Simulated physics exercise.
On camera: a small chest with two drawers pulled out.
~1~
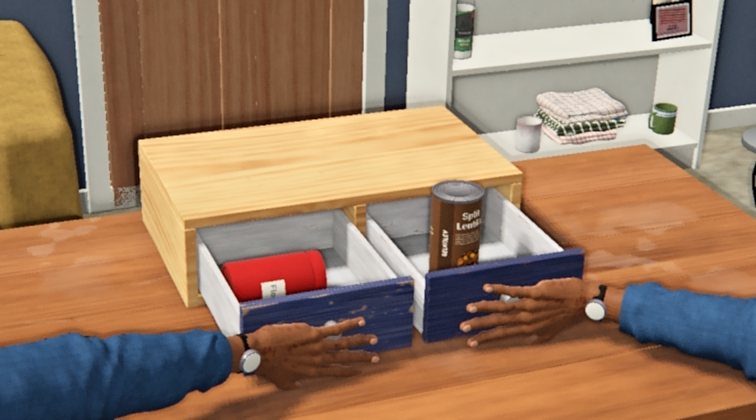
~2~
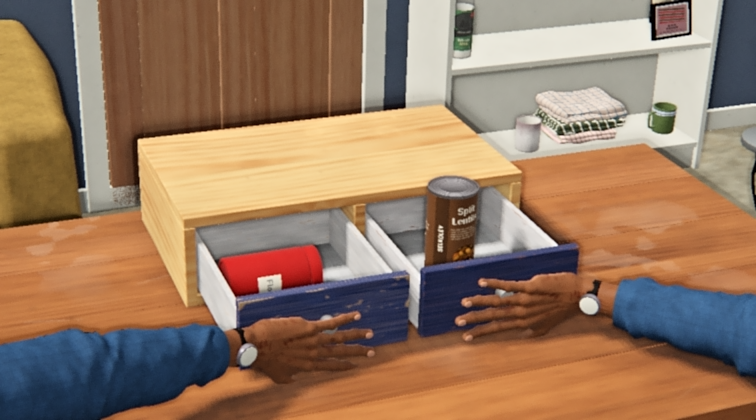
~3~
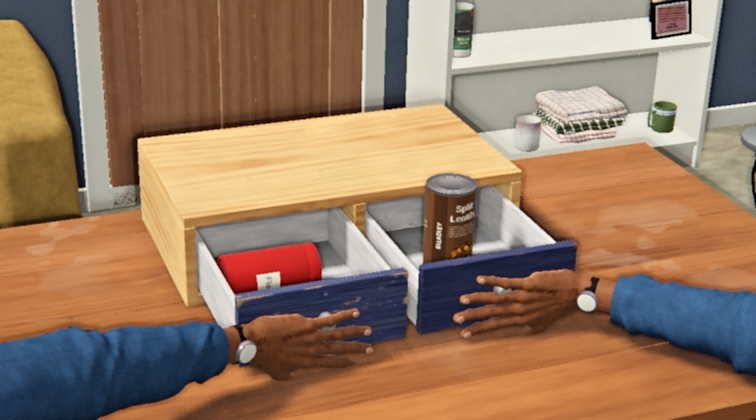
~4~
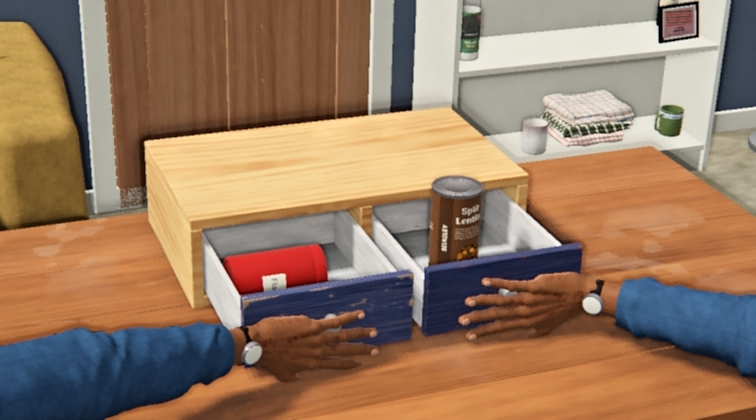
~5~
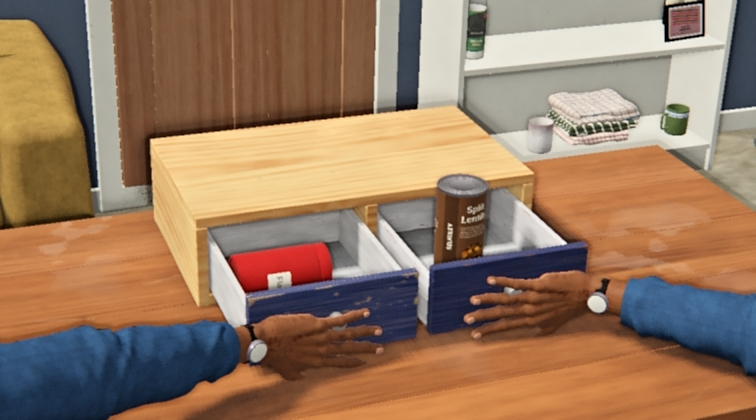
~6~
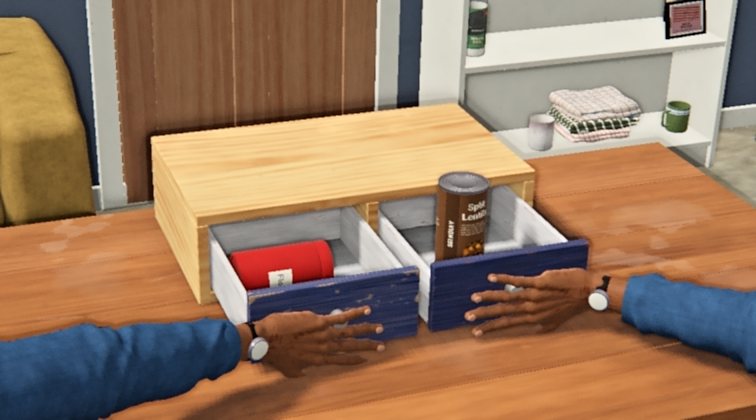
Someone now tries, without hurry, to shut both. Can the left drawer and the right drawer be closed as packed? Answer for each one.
My prediction: The left drawer fully retracts; the right drawer hangs open.
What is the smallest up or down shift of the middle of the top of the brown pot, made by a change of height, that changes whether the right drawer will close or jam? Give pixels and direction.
Roughly 24 pixels down.
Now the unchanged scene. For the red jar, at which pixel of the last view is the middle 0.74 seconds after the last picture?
Its middle should be about (256, 231).
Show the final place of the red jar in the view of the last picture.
When everything stops, it's near (242, 210).
Then, 0.38 s on from there, left drawer starting in; right drawer starting in.
Then, 0.74 s on from there, left drawer about half in; right drawer stopped, still ajar.
In the end, the left drawer shuts flush; the right drawer stays ajar.
